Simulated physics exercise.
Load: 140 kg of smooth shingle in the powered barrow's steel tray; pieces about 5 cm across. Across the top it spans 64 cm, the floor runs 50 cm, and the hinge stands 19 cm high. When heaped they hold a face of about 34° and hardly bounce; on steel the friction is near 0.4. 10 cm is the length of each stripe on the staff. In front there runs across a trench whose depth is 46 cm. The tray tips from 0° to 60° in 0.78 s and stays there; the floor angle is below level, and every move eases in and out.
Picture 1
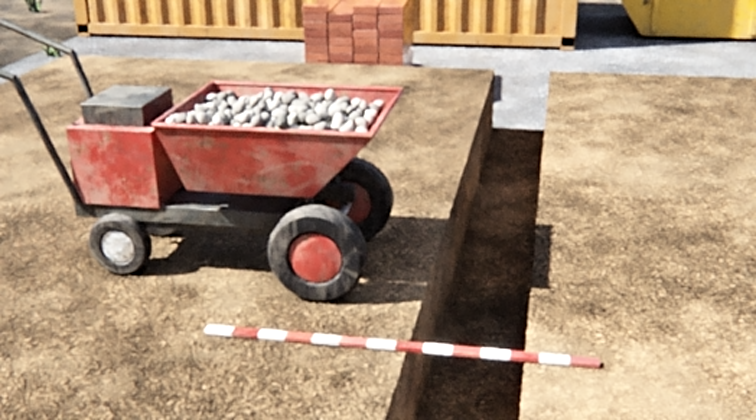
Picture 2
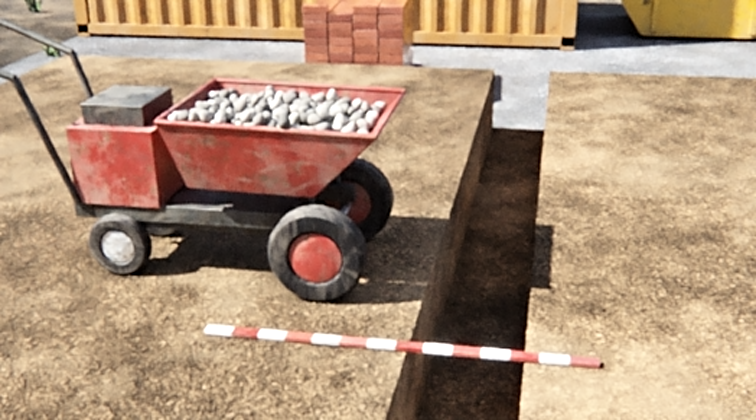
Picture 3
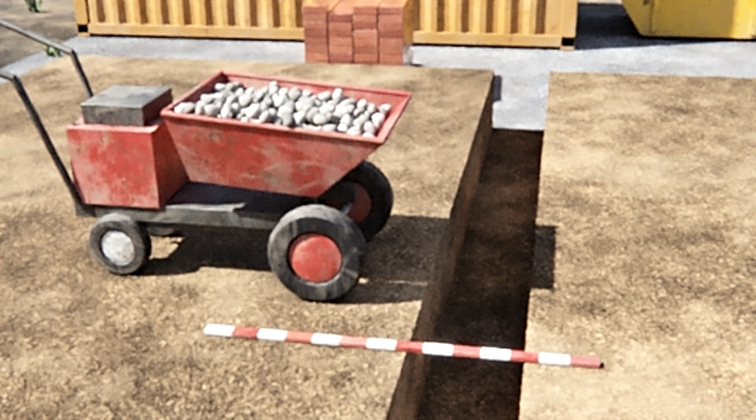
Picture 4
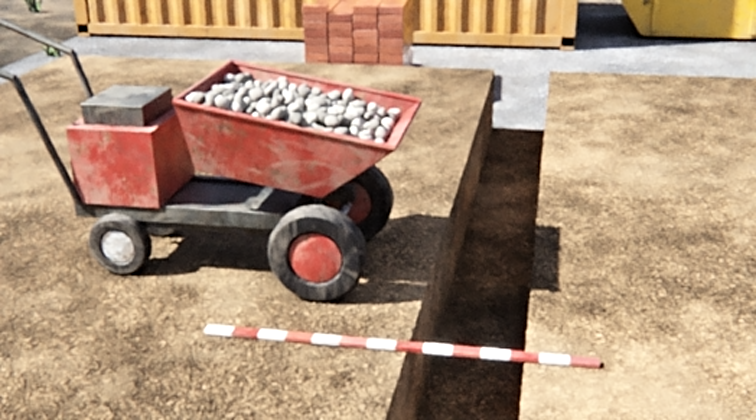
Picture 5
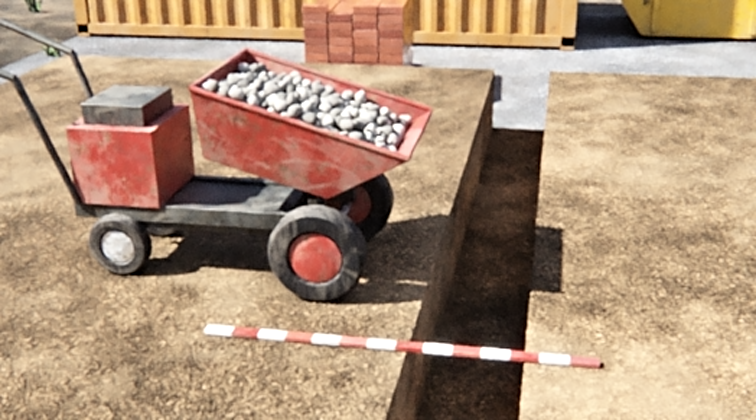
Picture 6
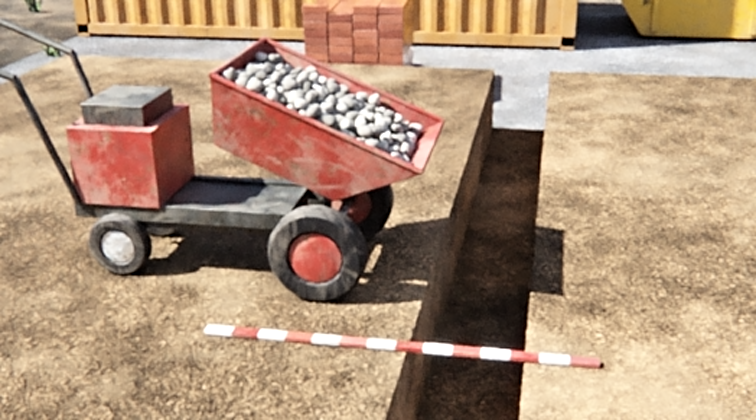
A red tray full of grey stones on a small wheeled cart tilted steadily, its left end rising and its right lip dipping toward a trench, while the cart itself stayed still.
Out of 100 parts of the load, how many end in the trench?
Some 67 out of 100.
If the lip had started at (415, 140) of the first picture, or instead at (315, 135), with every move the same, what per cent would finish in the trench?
Roughly 35 per cent, then 100 per cent.
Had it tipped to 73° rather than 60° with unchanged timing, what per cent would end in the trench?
In that case some 75 per cent.
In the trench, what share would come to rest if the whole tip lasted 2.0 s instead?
Then about 85 per cent.
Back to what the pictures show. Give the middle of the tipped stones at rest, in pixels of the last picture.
I'd put it close to (510, 357).
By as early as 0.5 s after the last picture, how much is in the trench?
By that point it's something like 25 in a hundred.
Then, 0.2 s after the last picture the floor is at 50°, 100 % in the tray; the foremost stones are at (451, 194).
Then, 0.5 s after the last picture the floor is at 60°, 75 % in the tray, 23 % in the trench, 2 % past the trench; the foremost stones are at (543, 273).
Then, 0.9 s after the last picture the floor is at 60°, 31 % in the tray, 37 % in the trench, 32 % past the trench; the foremost stones are at (710, 289).
Then, 2.9 s after the last picture the floor is at 60°, 0 % in the tray, 67 % in the trench, 33 % past the trench; the foremost stones are past the picture's edge.
